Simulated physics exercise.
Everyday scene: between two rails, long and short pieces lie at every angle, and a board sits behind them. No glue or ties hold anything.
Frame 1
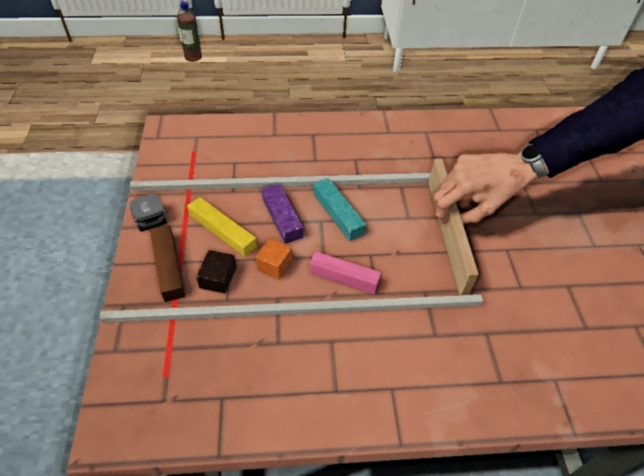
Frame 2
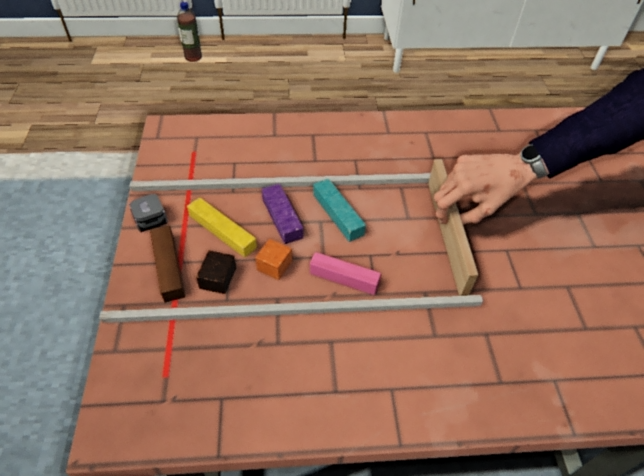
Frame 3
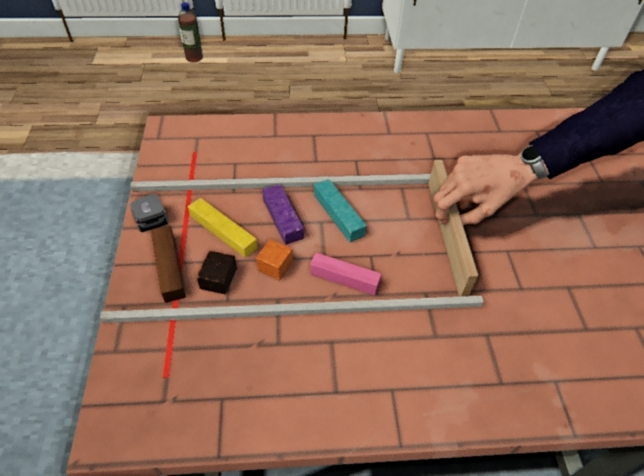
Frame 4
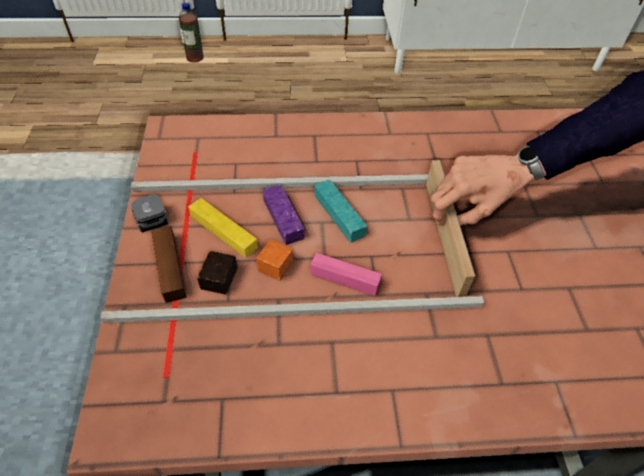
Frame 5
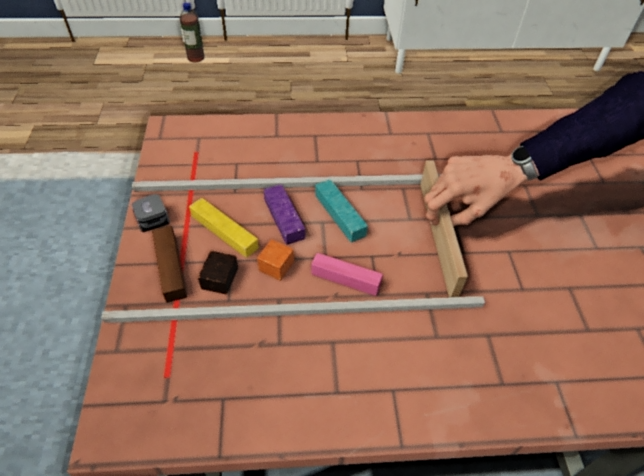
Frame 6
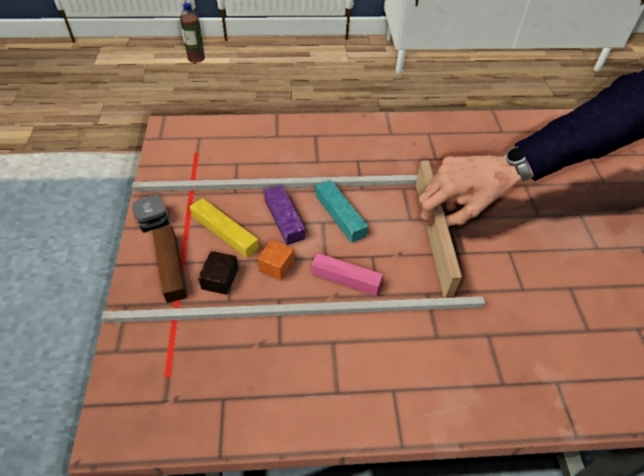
To begin with, a hand holds a wooden board upright between two pale rails on a brick-patterned surface, with coloured blocks and a brown-handled tool lying to its left. The hand then slides the board a short way left, while the blocks and tool stay where they are.
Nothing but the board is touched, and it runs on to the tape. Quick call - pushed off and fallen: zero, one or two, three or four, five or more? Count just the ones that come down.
Call: One or two.
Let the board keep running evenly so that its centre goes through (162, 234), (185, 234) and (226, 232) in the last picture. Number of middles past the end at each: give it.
It comes out as 3, then 1, then 0.
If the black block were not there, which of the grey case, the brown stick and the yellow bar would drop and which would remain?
The grey case: Drops. The brown stick: Remains. The yellow bar: Remains.
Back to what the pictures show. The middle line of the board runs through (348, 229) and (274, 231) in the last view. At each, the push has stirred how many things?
At the first spot the count is 3, and at the second it is 5.
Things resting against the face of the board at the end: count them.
The number is 2.
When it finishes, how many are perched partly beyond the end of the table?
So the number is 1.
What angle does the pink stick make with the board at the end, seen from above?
I'd put it at about 0°.
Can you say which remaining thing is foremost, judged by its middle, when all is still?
It's the brown stick that ends up nearest.
Soon after, none off yet; grey case at rest near (151, 214); brown stick at rest near (169, 263); black block at rest near (219, 273).
After that, none off yet; grey case moving near (147, 214); brown stick displaced a little near (156, 265); black block displaced about its own width near (189, 277).
In the end, the number that fall off is one or two; gone, grey case.
